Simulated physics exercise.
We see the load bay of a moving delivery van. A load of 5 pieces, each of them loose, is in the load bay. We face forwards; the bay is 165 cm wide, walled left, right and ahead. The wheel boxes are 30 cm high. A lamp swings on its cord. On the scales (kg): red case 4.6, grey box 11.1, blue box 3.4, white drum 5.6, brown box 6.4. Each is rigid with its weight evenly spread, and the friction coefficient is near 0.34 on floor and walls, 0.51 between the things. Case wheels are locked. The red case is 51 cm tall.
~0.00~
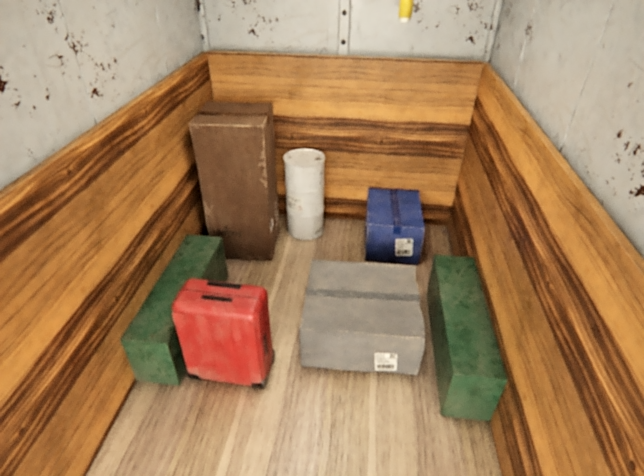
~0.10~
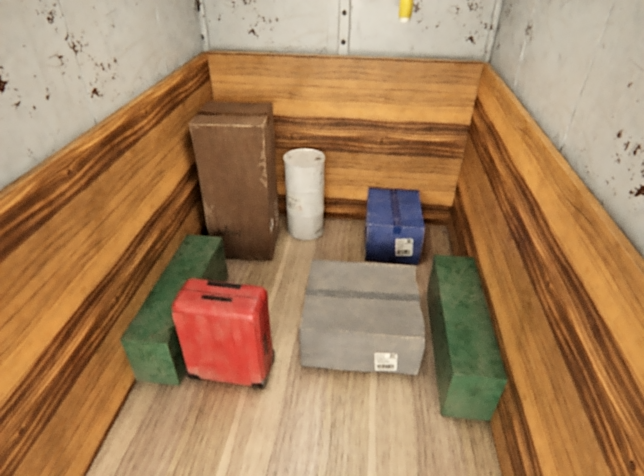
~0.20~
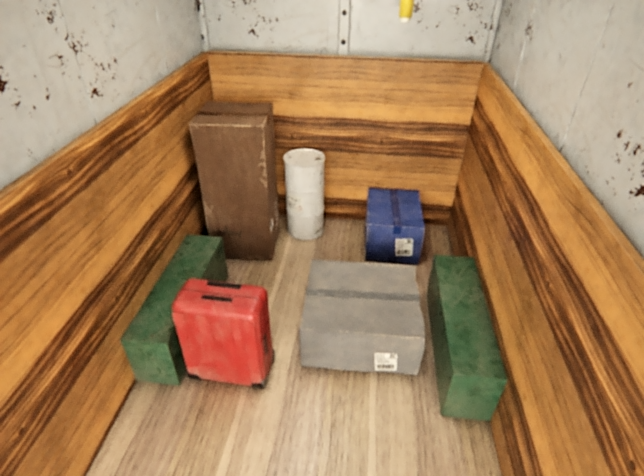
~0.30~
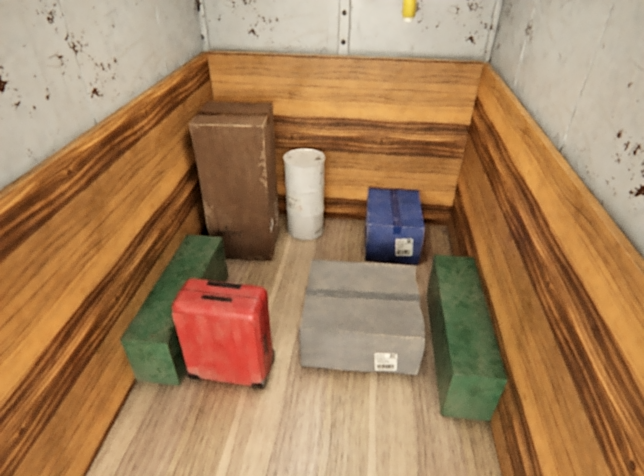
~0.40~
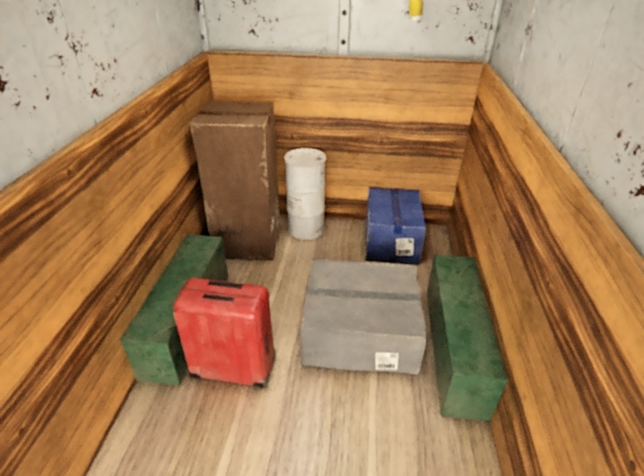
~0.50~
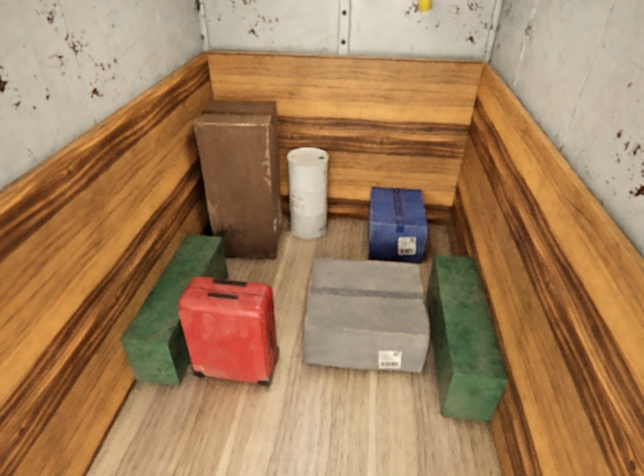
In a van's load bay, the lamp swings right and the loose pieces shift slightly right.
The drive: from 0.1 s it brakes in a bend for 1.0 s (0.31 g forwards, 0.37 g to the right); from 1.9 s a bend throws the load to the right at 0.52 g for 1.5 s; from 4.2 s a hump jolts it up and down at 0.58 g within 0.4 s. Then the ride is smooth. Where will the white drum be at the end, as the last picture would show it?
It ends at about (385, 198).
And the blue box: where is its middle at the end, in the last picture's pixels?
At about (429, 225).
By 0.70 s, push 0.31 g forwards, 0.37 g right; white drum 8 cm from its spot near (316, 193); red case 11 cm from its spot; brown box 11 cm from its spot.
By 1.00 s, push 0.12 g forwards, 0.15 g right; white drum 19 cm from its spot near (332, 194); red case 31 cm from its spot; brown box 28 cm from its spot.
By 2.40 s, push 0.52 g right; white drum 29 cm from its spot near (347, 195); brown box 37 cm from its spot; red case 32 cm from its spot.
By 2.70 s, push 0.52 g right; white drum 52 cm from its spot near (382, 198); brown box 58 cm from its spot; red case 32 cm from its spot.
When it is over (5.2 s), not toppled but over 15 cm from the start, red case, blue box, white drum and brown box; the last one within 15 cm of the start. In the last view, white drum near (385, 198).
